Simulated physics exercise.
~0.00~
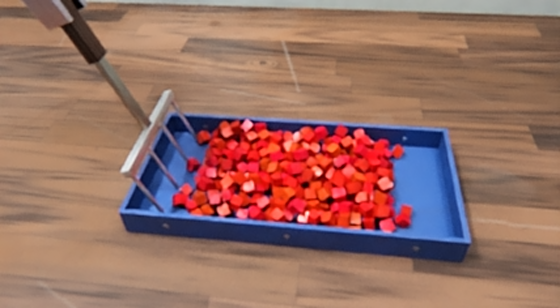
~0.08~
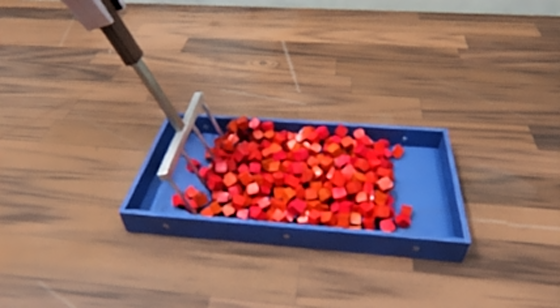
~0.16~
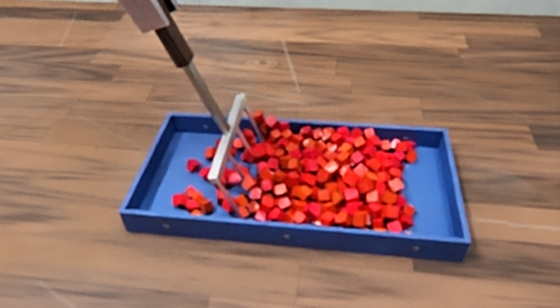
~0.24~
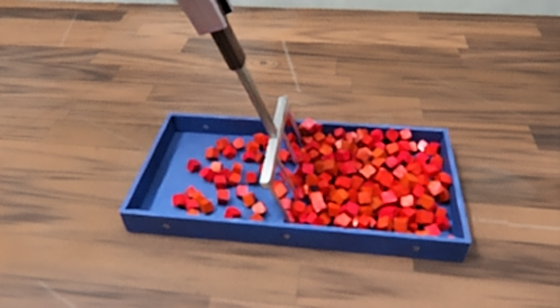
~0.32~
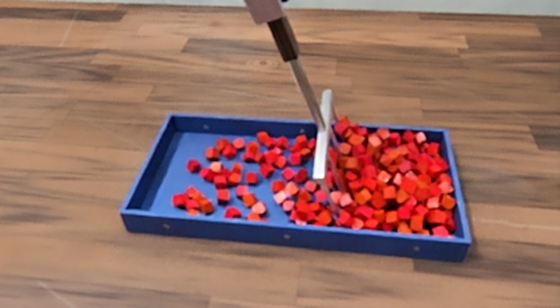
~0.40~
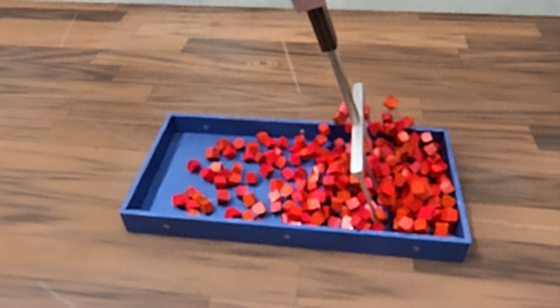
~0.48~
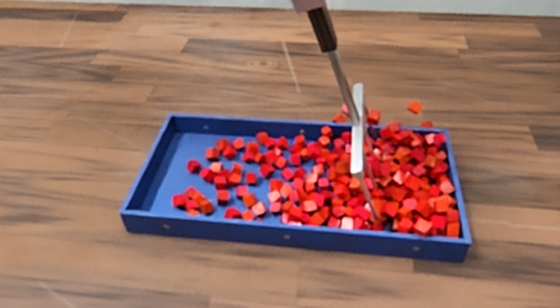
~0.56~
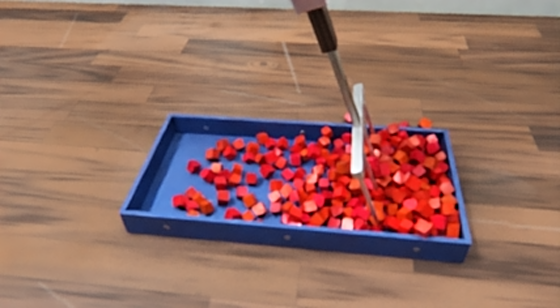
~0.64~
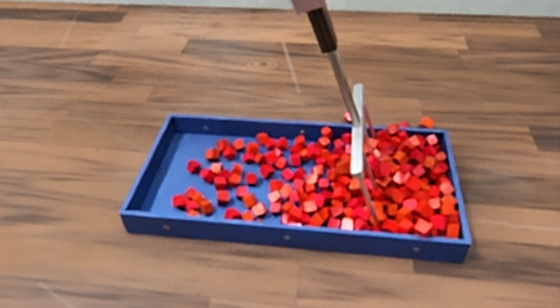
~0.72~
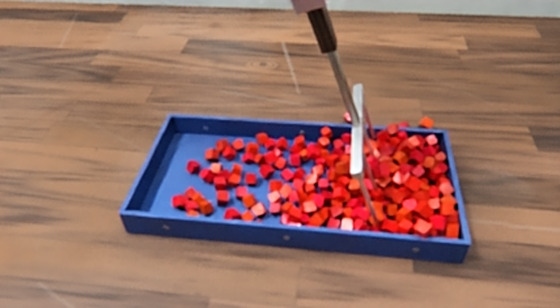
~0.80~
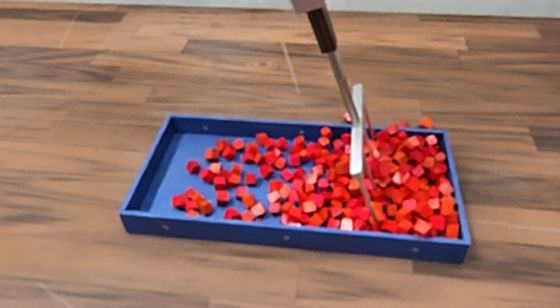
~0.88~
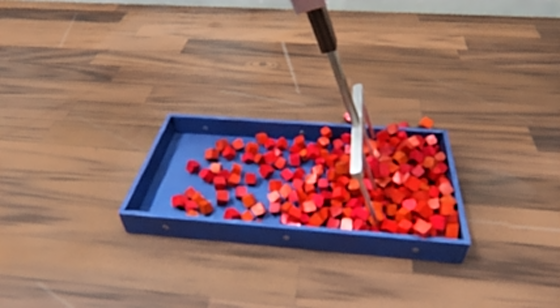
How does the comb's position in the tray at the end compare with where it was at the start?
At the start the comb was near the left end of the tray, and by the end it had moved across to the right part, where it stood among the cubes short of the right end.
A comb on a robot arm swept rightward through red and orange cubes in a blue tray, heaping many toward the right end as a few tumbled up around the far rim. It stopped short of that end, with other cubes scattered behind it.
